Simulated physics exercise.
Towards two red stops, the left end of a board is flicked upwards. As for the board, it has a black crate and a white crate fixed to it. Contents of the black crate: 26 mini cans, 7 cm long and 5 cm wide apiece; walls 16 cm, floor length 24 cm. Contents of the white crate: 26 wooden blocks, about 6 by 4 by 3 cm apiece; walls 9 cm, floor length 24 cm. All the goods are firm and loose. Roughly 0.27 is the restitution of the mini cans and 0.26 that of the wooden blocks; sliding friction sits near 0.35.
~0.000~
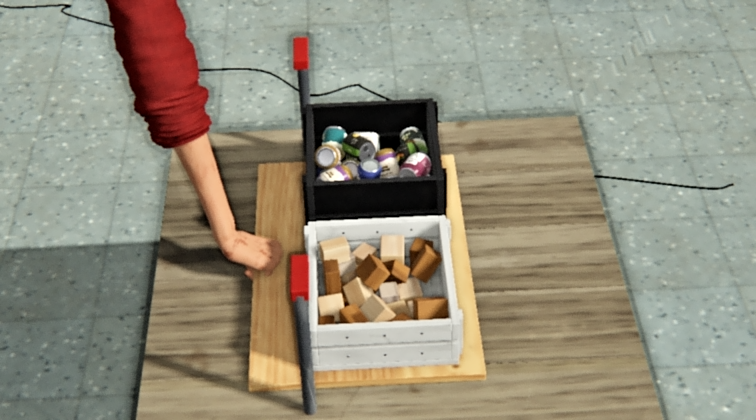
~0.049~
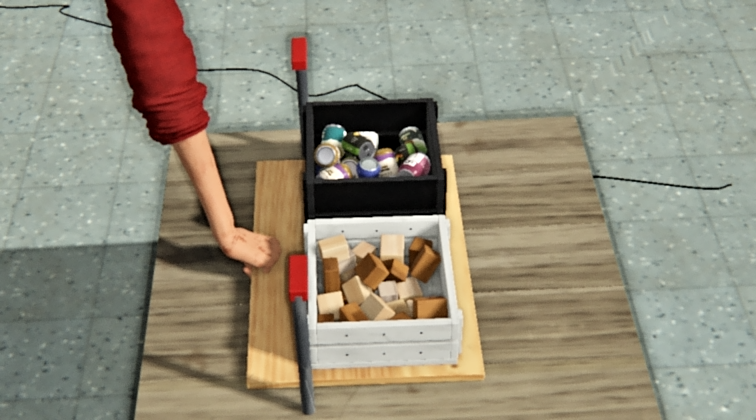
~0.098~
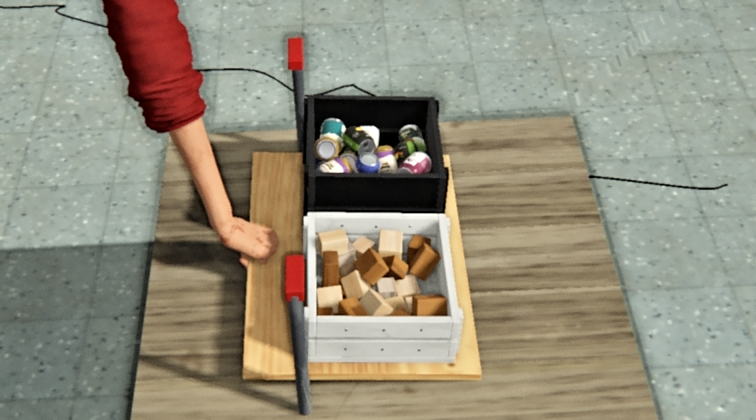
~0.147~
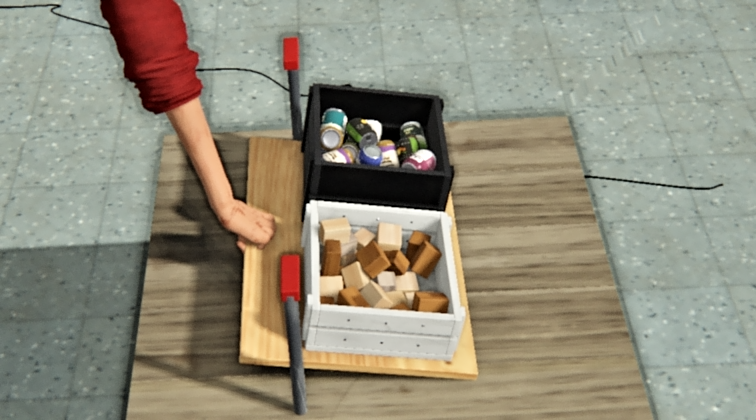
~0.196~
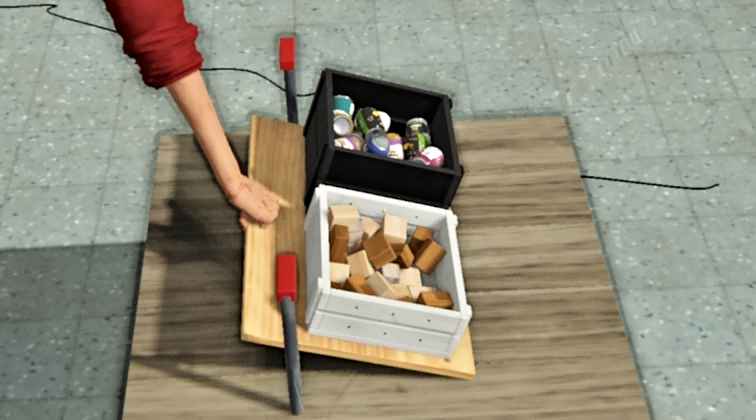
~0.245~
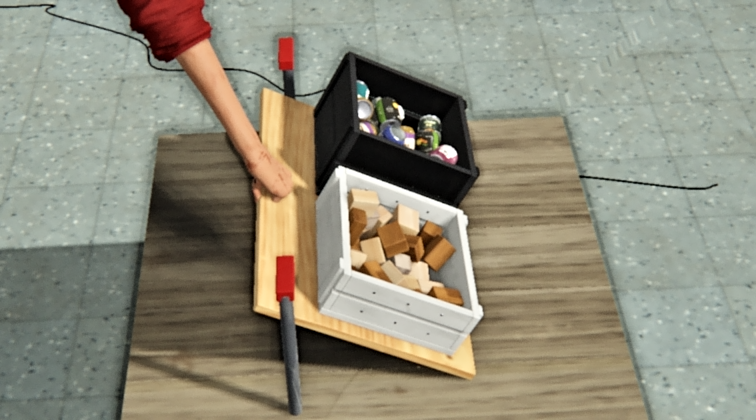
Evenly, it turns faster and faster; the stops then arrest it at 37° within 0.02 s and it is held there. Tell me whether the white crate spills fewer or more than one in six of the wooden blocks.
Above a sixth.
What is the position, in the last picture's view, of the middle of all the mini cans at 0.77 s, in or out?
Near (427, 158) in pixels.
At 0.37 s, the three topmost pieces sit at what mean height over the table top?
Mean height: Some 28 cm.
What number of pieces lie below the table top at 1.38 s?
The total is close to 4.
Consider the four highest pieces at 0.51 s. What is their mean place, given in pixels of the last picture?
Mean place: About (462, 106) in the last picture.
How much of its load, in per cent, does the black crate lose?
Loss for the black crate - 20 per cent.
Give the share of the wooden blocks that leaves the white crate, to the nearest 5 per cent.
Close to 35 in a hundred of them.
After 0.27 s, the lift is arrested.
After 0.37 s, tilt 37°; the black crate has all 26 and the white crate has all 26.
After 0.51 s, tilt 37°; the black crate is down by 1 of 26 and the white crate is down by 3 of 26.
After 0.77 s, tilt 37°; the black crate is down by 5 of 26 and the white crate is down by 9 of 26.
When it is over (at 1.38 s), the black crate is down by 5 of 26 and the white crate is down by 9 of 26. Asked share, 9 of 26, 35 per cent.
